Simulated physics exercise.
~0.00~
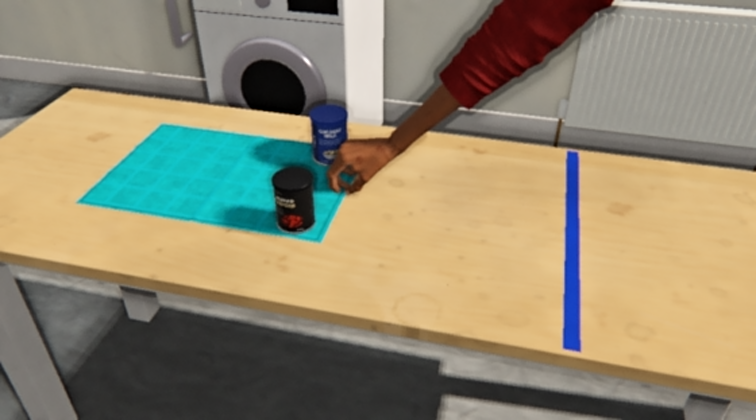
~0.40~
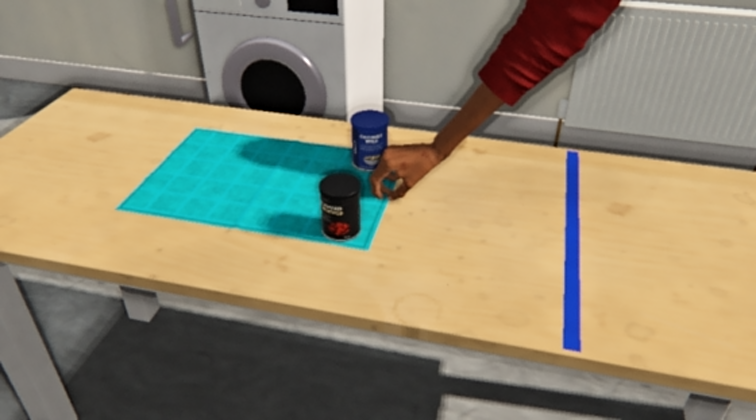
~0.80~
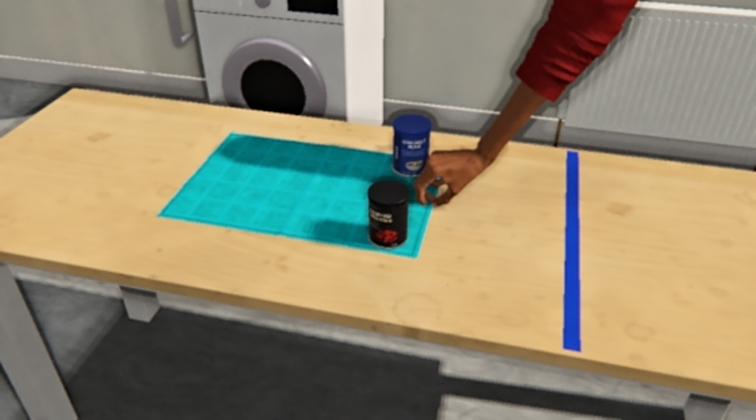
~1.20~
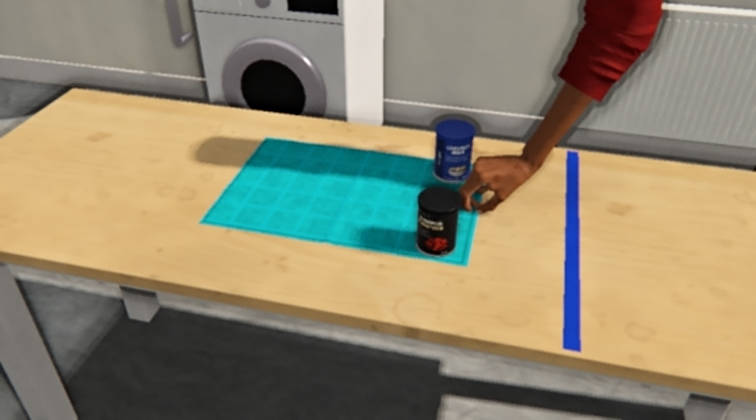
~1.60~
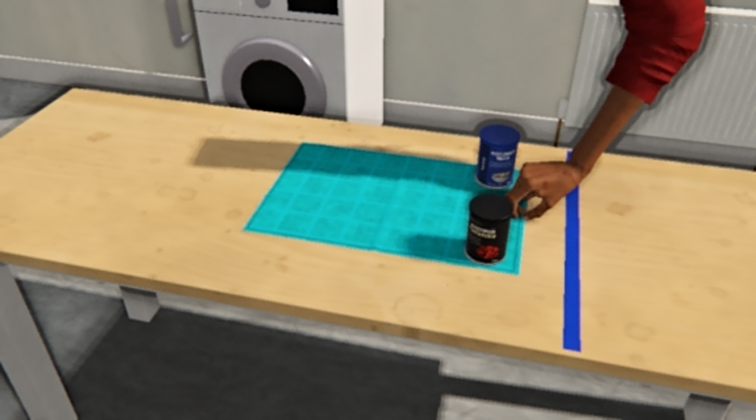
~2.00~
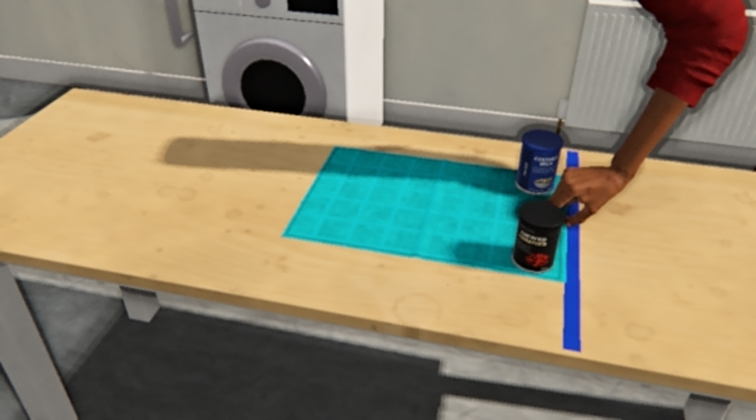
At the start, a black tin and a blue tin stand upright near the right end of a turquoise tea towel on a wooden table, with a red-sleeved arm reaching down to the cloth's edge beside them. The hand draws the towel steadily to the right, and both tins ride along with it. They pass the middle of the table, still upright, and keep nearly the same places on the cloth. The hand carries on toward a strip of blue tape. In the end, the towel's hem is at the tape, with both tins standing on the cloth.
